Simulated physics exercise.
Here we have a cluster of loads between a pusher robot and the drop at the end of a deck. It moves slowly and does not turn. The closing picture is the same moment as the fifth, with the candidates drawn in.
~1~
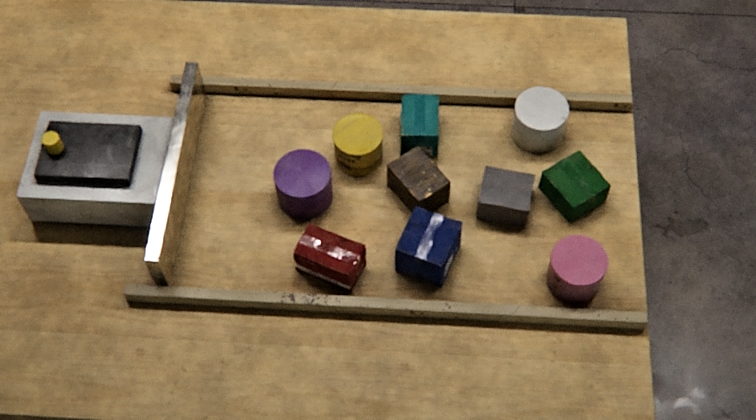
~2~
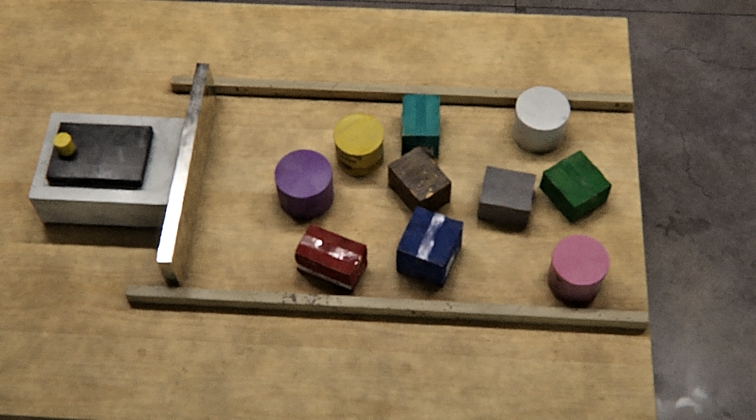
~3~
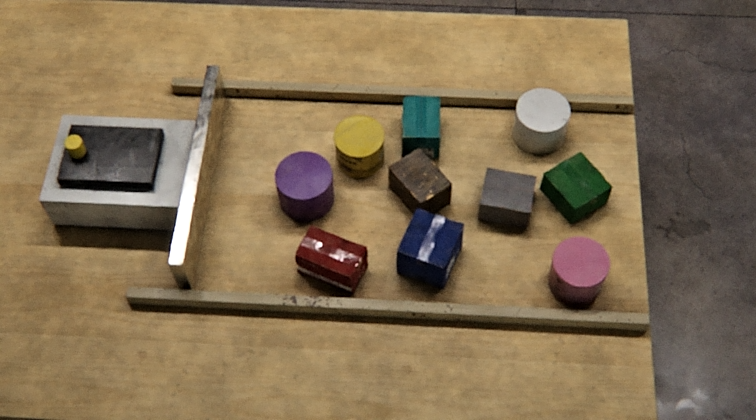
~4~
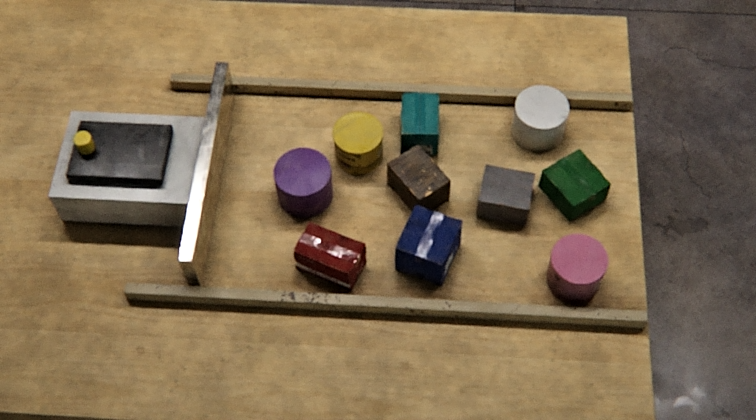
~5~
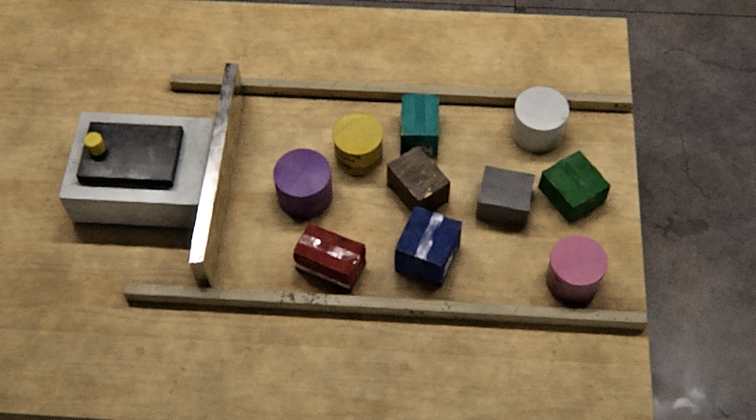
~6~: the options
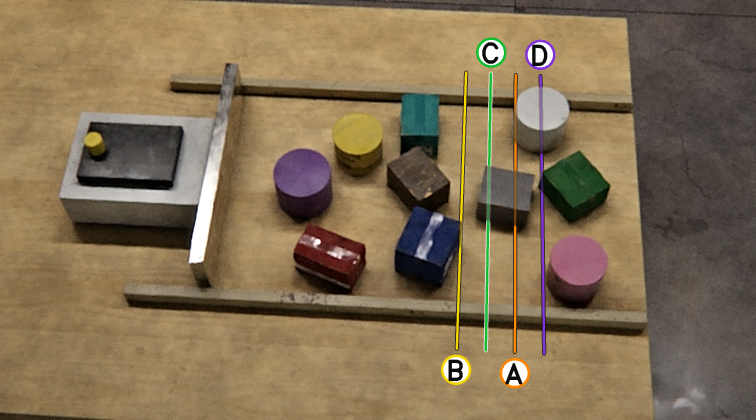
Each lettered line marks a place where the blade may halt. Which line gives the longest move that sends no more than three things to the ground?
D.
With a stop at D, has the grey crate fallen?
Yes.
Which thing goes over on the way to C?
The green box.
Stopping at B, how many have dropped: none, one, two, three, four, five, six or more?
The count is none.
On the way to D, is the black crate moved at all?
By then, yes.
On the marked copy, A at (515, 202); B at (462, 200); C at (489, 201); D at (542, 204).
With D. Early on, robot (255, 159); red box (368, 254); yellow pail (371, 144).
Further on, robot (374, 165); green box (622, 176); pink pail (598, 272).
At the end, robot (463, 169); pink pail over the edge; green box over the edge; three fallen.
As for the rest, A is within the limit but short; B is within the limit but short; C is within the limit but short.
